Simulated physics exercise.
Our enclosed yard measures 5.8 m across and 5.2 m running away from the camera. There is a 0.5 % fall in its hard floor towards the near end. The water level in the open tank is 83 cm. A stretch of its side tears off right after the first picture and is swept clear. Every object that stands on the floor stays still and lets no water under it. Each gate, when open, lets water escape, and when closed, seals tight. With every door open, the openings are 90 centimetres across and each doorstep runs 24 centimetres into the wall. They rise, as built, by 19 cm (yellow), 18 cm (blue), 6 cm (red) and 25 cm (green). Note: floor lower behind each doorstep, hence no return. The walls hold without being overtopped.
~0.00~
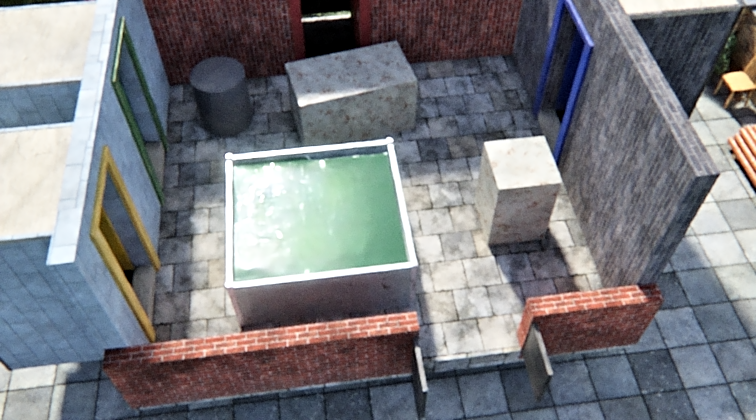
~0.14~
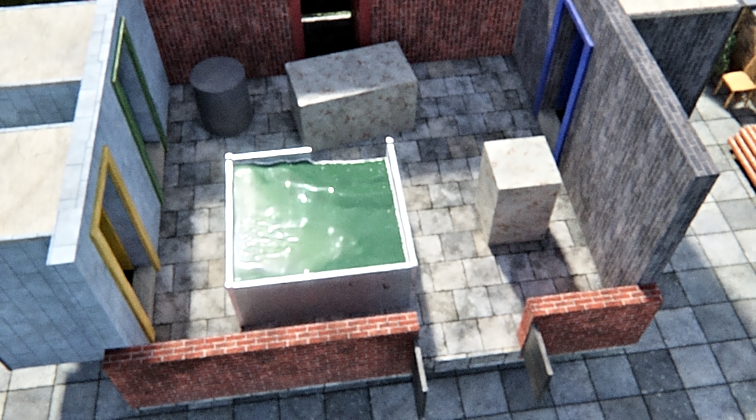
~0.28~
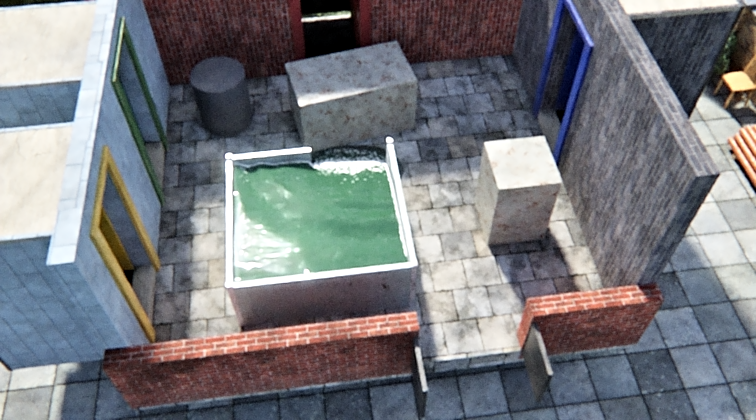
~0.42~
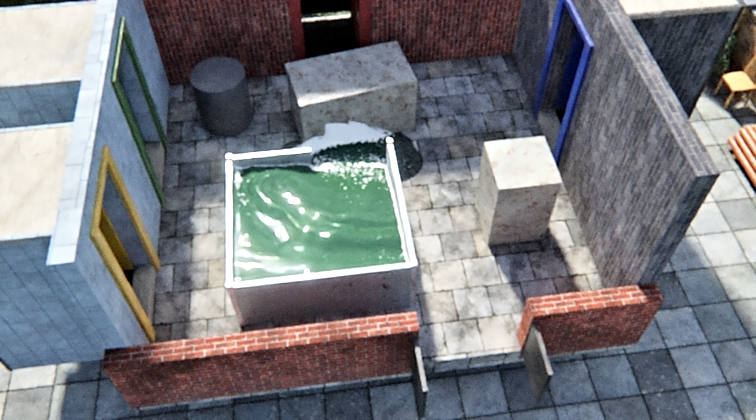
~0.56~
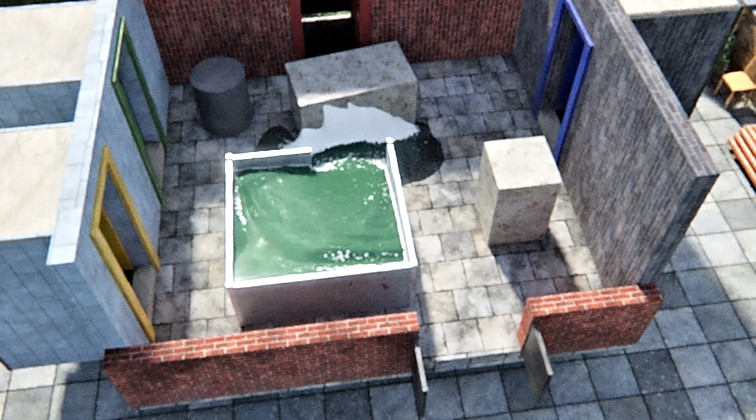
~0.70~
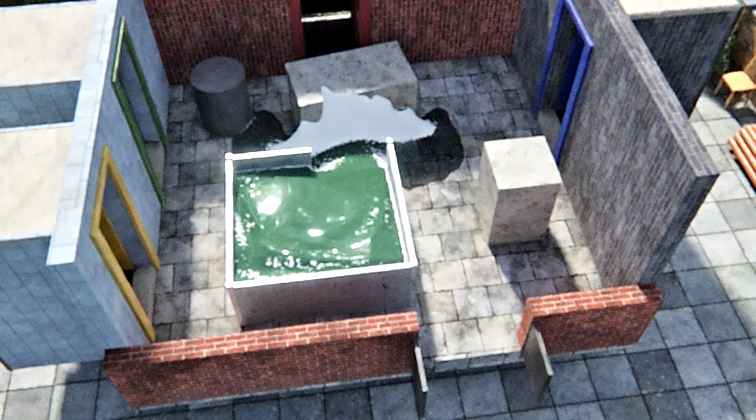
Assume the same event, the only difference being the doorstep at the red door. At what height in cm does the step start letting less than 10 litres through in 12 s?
At about 16 cm.
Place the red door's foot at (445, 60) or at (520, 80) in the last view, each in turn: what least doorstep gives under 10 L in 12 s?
10.5 and 20 cm.
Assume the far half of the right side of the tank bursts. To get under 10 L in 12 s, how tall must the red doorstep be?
It needs to be about 7.0 cm high.
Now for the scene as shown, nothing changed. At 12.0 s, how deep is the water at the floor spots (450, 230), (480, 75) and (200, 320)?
About 11, 8 and 12 cm.
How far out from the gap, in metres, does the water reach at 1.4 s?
The front sits around 3.6 m out.
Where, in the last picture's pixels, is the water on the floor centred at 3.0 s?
The balance point sits at roughly (355, 197).
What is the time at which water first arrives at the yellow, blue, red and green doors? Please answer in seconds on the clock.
Door yellow: 2.2 seconds; door blue: 1.3 seconds; door red: 2.4 seconds; door green: 1.3 seconds.
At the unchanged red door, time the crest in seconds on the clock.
6.0 s.
After 1.4 s water covers 40 % of the floor, deepest (64 cm) near (345, 147); it has not reached the red door.
After 3.0 s water covers 70 % of the floor, deepest (37 cm) near (333, 148); 2 cm at the red door, 0 litres in over its 6 cm doorstep.
After 12.0 s water covers 95 % of the floor, deepest (14 cm) near (170, 99); 8 cm at the red door, 165 litres in over its 6 cm doorstep.
At the red door as built, the water arrived by 2.4 s and peaked near 17 cm at 6.0 s.
Run again over the same 12 s with other heights there, 28 litres in over 13 cm, 4 litres over 17.5 cm. The limit of 10 litres is kept from about 16 cm up.
